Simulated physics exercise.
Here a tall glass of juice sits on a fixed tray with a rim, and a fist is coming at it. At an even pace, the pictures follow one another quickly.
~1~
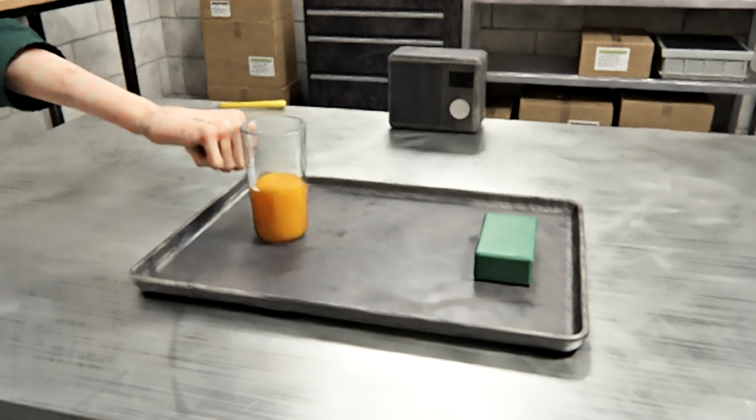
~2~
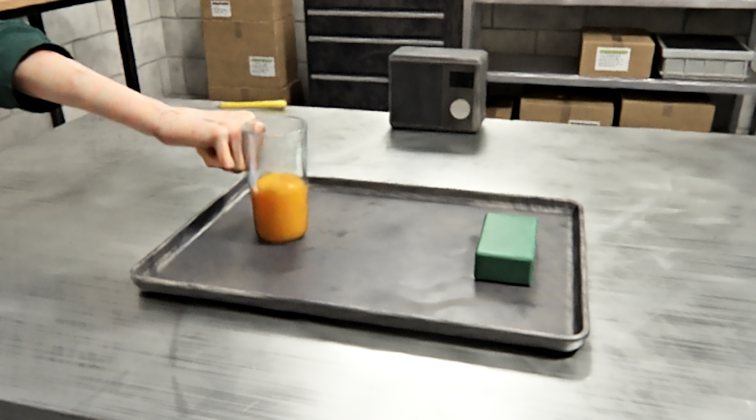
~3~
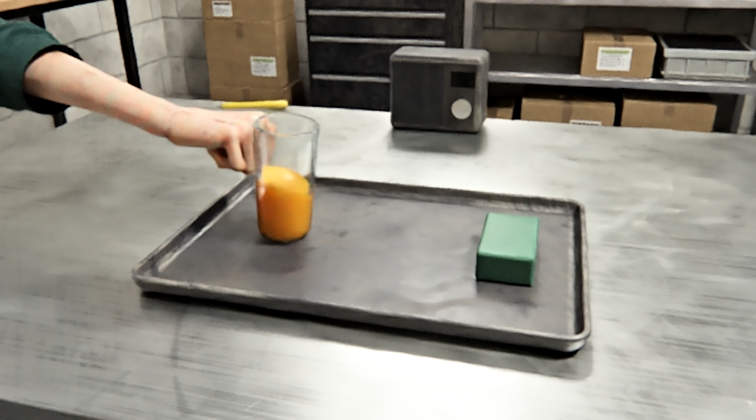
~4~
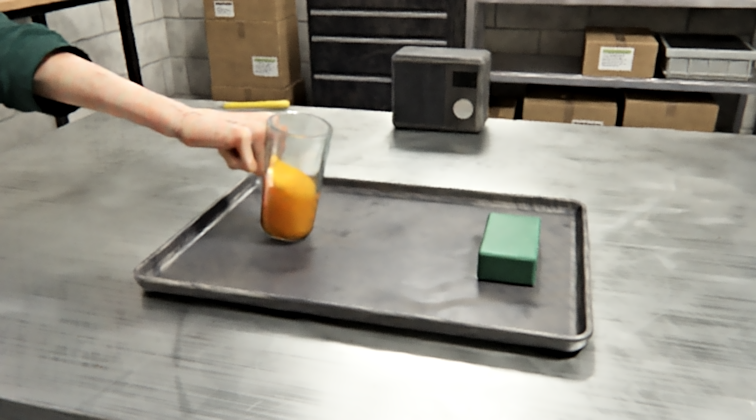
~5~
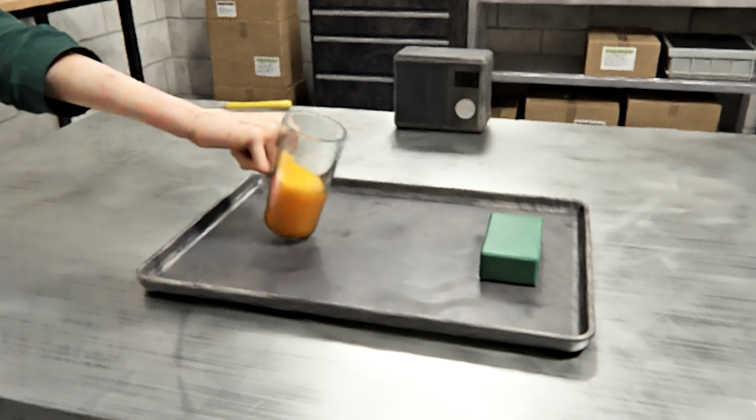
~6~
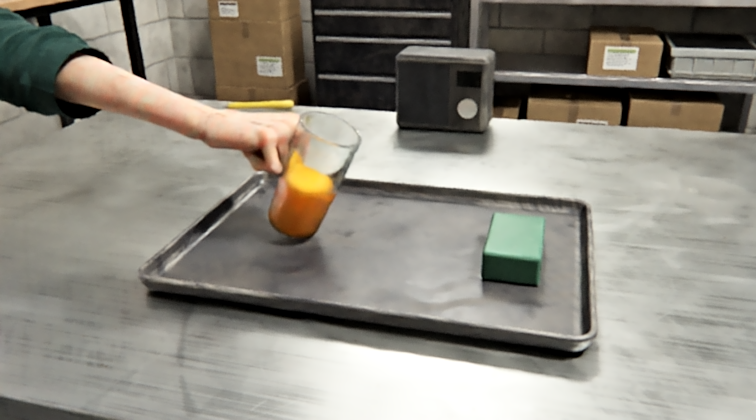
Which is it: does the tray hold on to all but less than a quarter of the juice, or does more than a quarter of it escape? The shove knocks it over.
Spill: Under a quarter.
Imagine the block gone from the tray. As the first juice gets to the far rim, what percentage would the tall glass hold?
60 in a hundred, roughly.
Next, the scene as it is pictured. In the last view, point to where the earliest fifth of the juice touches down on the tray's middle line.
I'd put it at roughly (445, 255) on the centre line.
A moment on, the tall glass is falling and 100 per cent is in the glass, 0 on the tray and 0 above or beyond its rim.
Next, the tall glass lies on its side and 79 per cent is in the glass, 11 on the tray and 10 above or beyond its rim.
Then the tall glass lies on its side and 42 per cent is in the glass, 43 on the tray and 15 above or beyond its rim.
Later the tall glass lies on its side and 24 per cent is in the glass, 74 on the tray and 3 above or beyond its rim.
Finally, 98 per cent is held by tray and glass, 2 is off the tray.
